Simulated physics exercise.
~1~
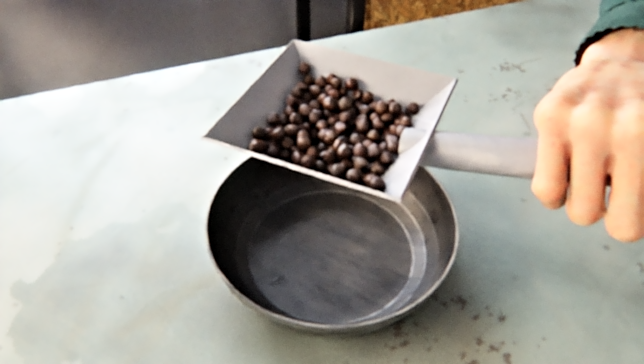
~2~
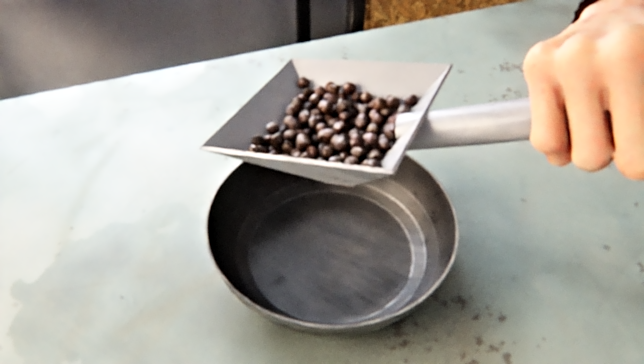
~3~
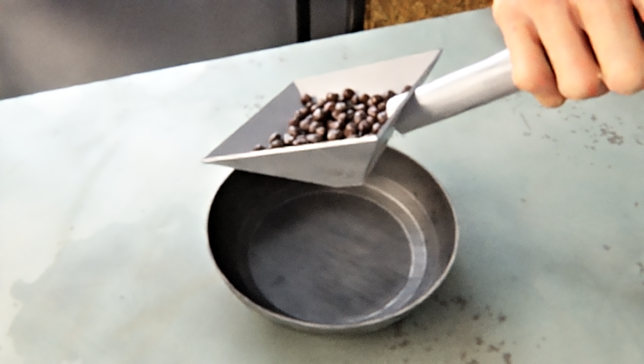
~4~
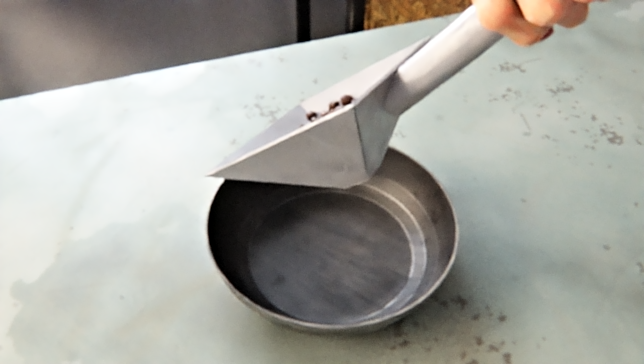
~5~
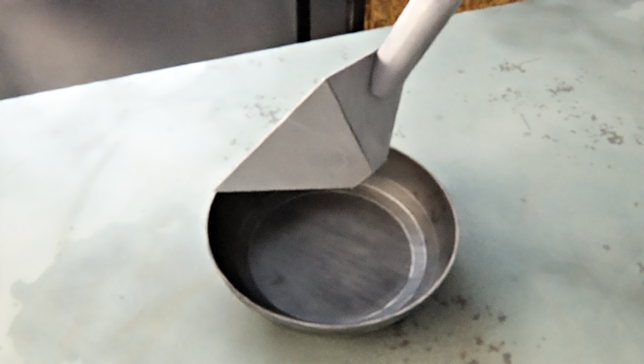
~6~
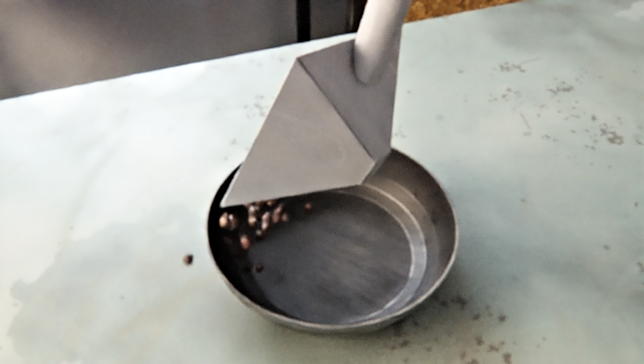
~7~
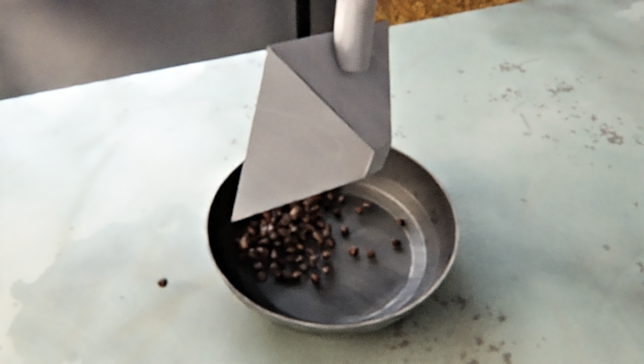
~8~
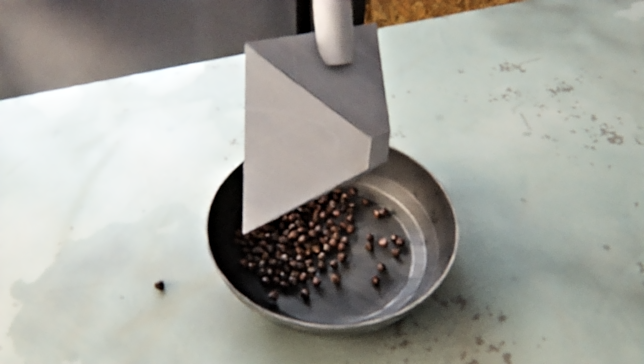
A hand at the upper right holds a grey metal scoop full of dark brown coffee beans above an empty round, dark pan on a pale, stained tabletop, seen from above at an angle by a still camera. The hand tips the scoop steadily to the left until its raised side hides the beans and the hand rises out of view. Beans then spill from the lower corner into the left of the pan, and one lands on the table. As the scoop turns nearly upright, more beans spread across the pan, and it ends still tilted over them, the stray bean lying outside.
